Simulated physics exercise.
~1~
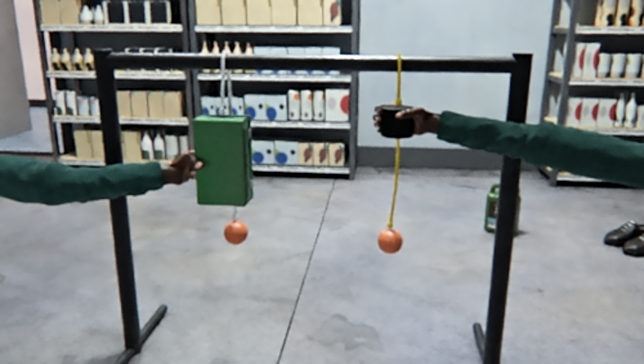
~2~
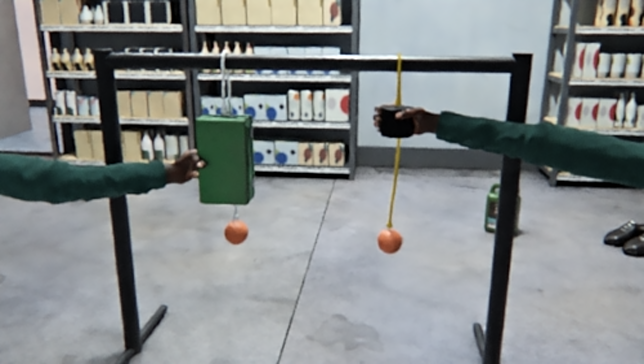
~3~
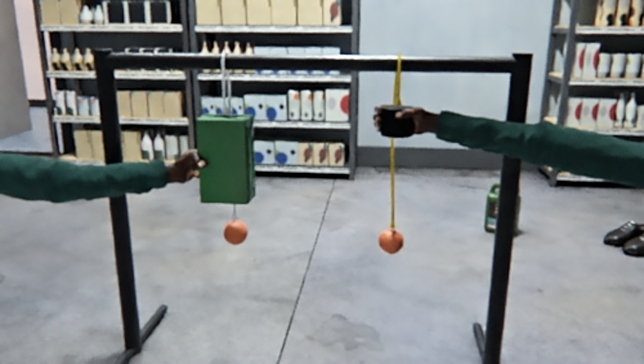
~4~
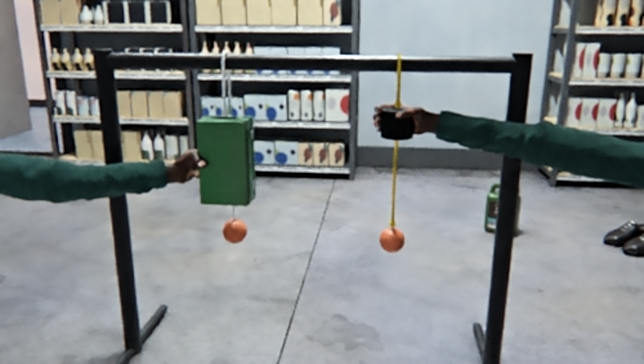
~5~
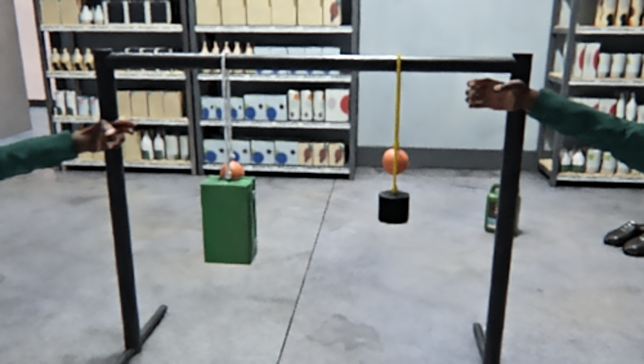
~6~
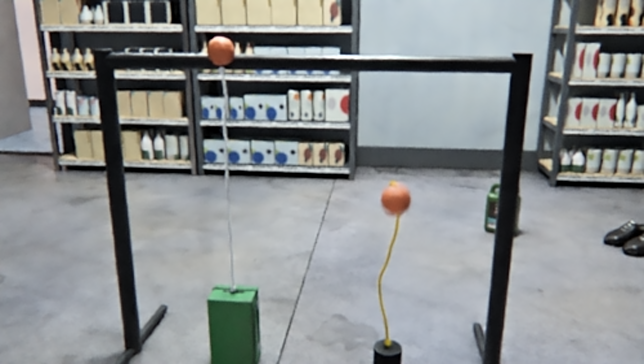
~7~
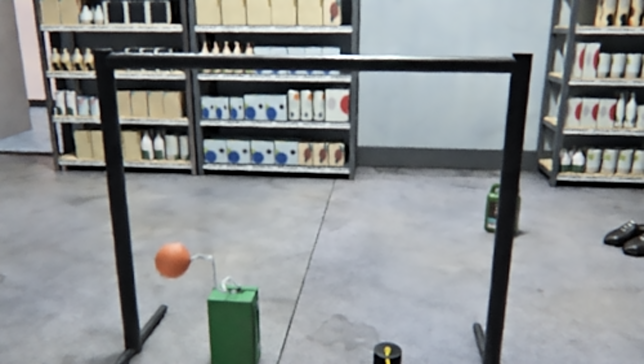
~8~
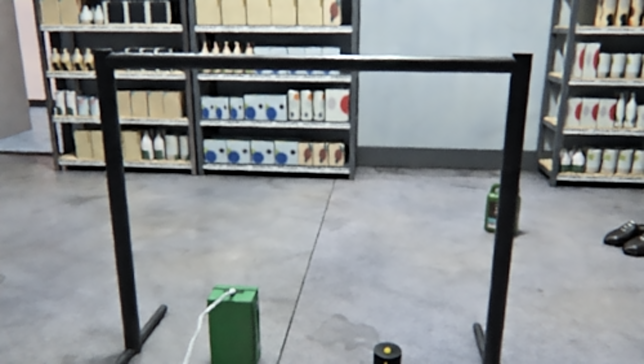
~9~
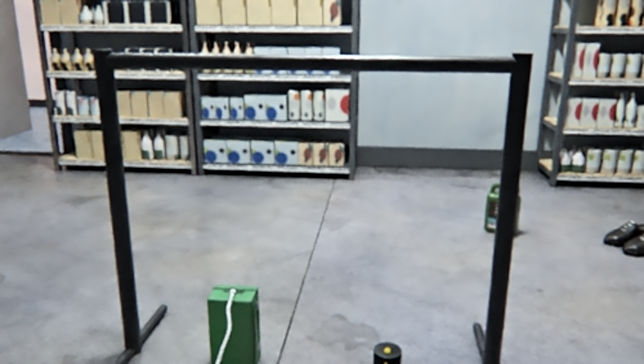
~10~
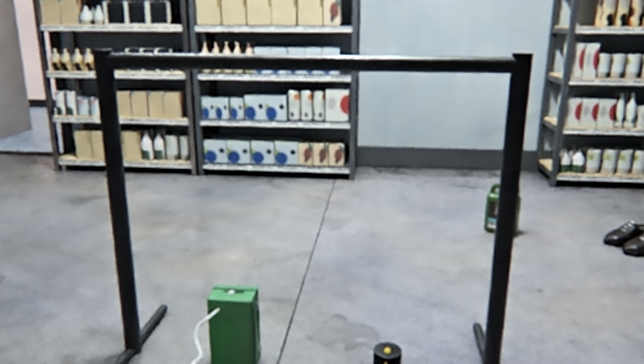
Green case and black cylinder dropping to the floor as two hands let go, orange balls flying up and out of sight.
